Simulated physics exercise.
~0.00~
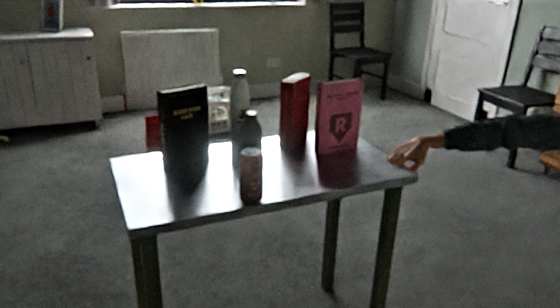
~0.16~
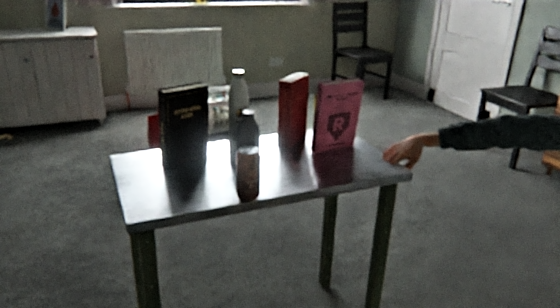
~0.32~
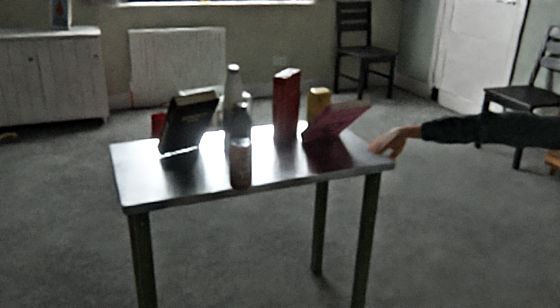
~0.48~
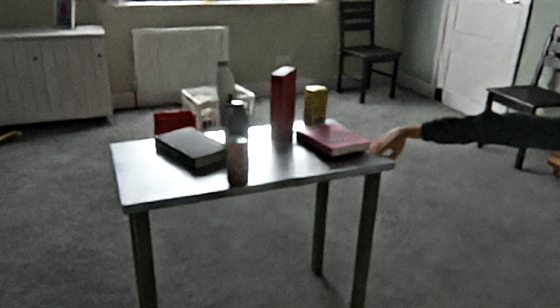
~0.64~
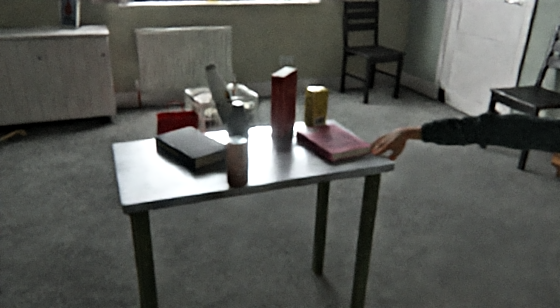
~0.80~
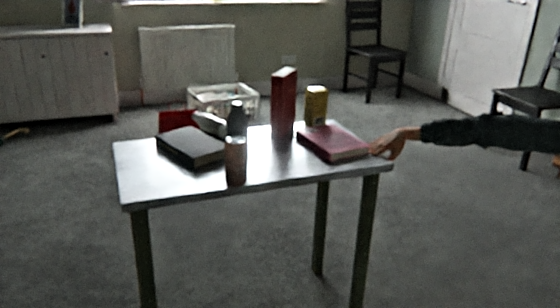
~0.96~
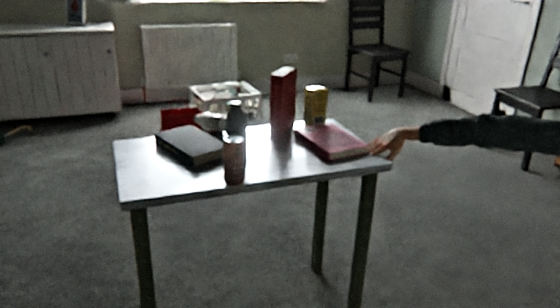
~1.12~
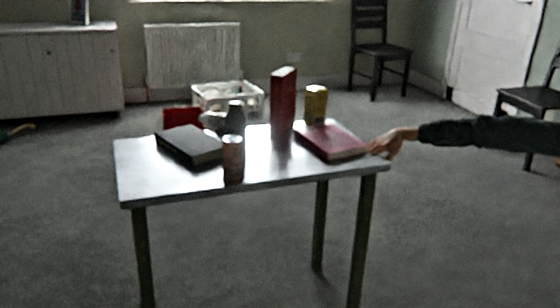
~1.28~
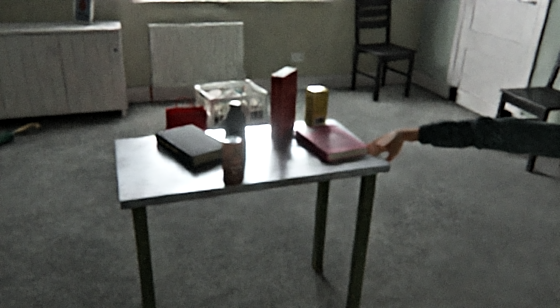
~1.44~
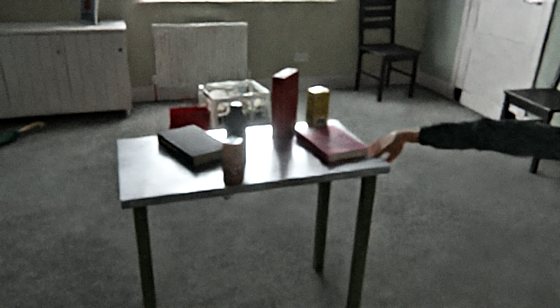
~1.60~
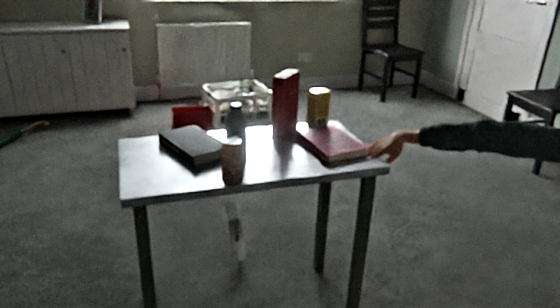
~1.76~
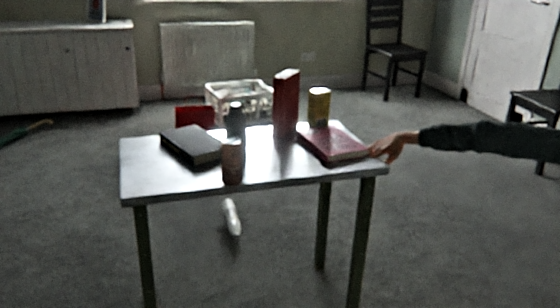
A hand at the right edge gave the small table a short shove, and the black book and pink book toppled flat on top. A bottle tipped, rolled about and dropped to the carpet, while the other things stayed standing.
